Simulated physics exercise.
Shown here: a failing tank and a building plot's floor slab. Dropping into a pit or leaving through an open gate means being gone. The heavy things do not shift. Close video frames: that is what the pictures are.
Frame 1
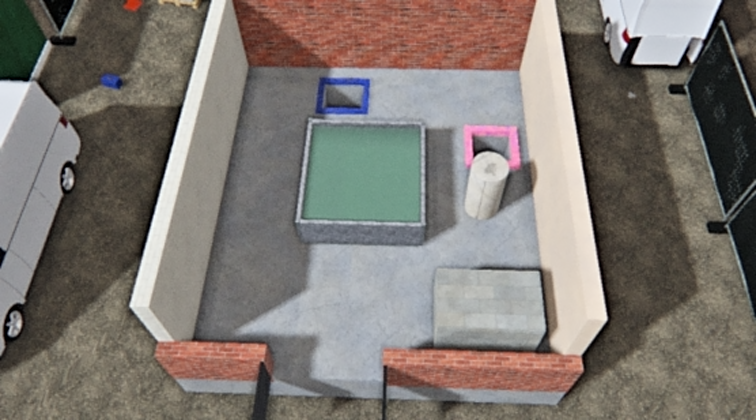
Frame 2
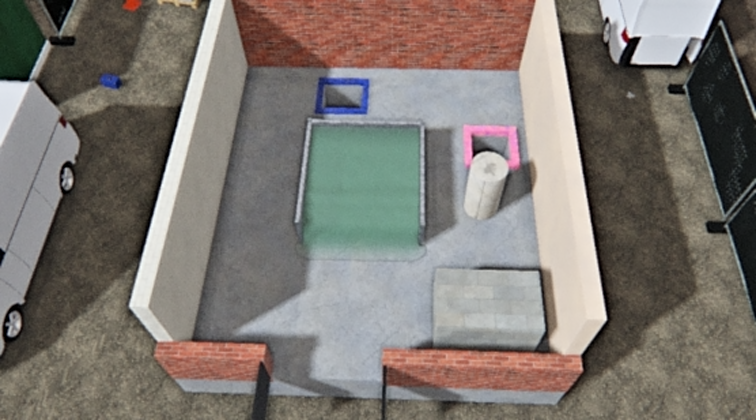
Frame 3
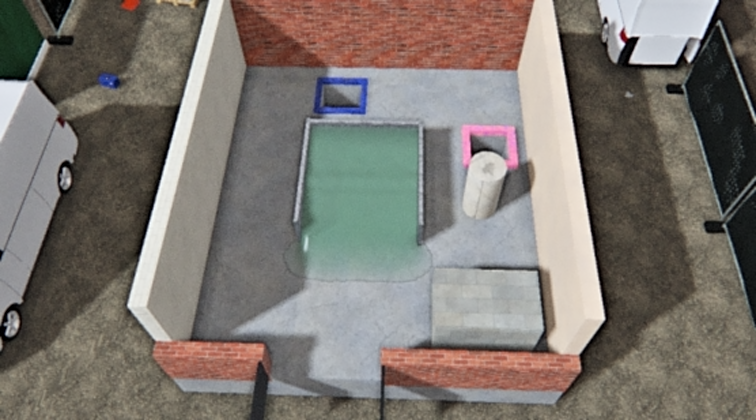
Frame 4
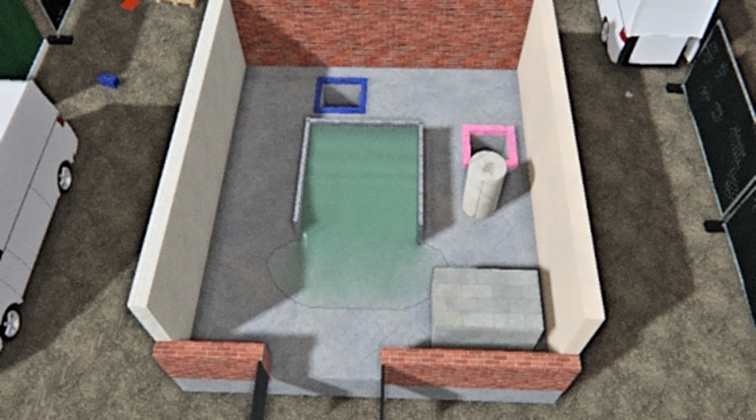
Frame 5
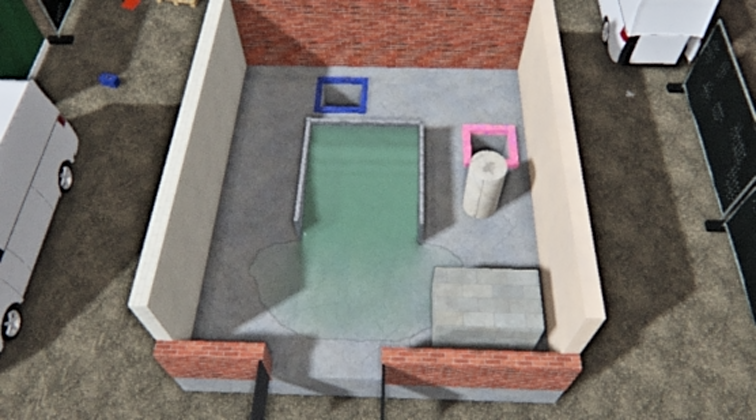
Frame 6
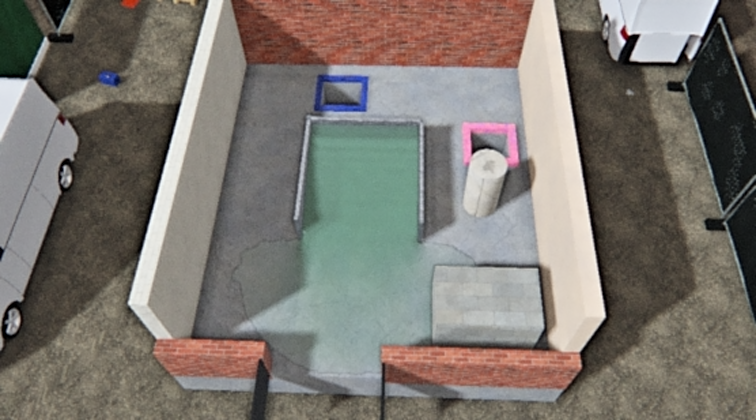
On a walled concrete floor, a square tank of green water lost its front side, and the water poured out toward the viewer, spreading wide across the slab and reaching the block and front opening.
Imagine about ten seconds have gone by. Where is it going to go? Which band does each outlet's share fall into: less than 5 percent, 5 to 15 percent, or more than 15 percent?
Shares: The gate, more than 15 percent; the blue pit, less than 5 percent; the pink pit, less than 5 percent.
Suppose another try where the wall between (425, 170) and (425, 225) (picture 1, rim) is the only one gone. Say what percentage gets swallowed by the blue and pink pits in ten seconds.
Blue: 4 percent; pink: 6 percent.
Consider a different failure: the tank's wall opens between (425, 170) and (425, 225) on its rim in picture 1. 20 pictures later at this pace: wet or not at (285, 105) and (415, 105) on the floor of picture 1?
In turn: Clear, wet.
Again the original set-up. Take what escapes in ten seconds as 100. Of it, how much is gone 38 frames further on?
Around 90 %.
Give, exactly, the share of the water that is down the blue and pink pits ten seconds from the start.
Approximate shares: 0 per cent and 0 per cent.
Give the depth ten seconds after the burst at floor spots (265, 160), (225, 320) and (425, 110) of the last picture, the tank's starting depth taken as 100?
In turn 6, 10 and 2 in a hundred.
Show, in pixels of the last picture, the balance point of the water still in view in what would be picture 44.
Around pixel (361, 239).
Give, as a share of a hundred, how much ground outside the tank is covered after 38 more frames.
My guess is around 75 in a hundred.
A moment on, water covers 30 % of the floor; the gate 7 %, the blue pit 0 %, the pink pit 0 %.
Next, water covers 35 % of the floor; the gate 19 %, the blue pit 0 %, the pink pit 0 %.
Then, water covers 45 % of the floor; the gate 34 %, the blue pit 0 %, the pink pit 0 %.
Later, water covers 75 % of the floor; the gate 46 %, the blue pit 0 %, the pink pit 0 %.
In the end, water covers 90 % of the floor; the gate 52 %, the blue pit 0 %, the pink pit 0 %.
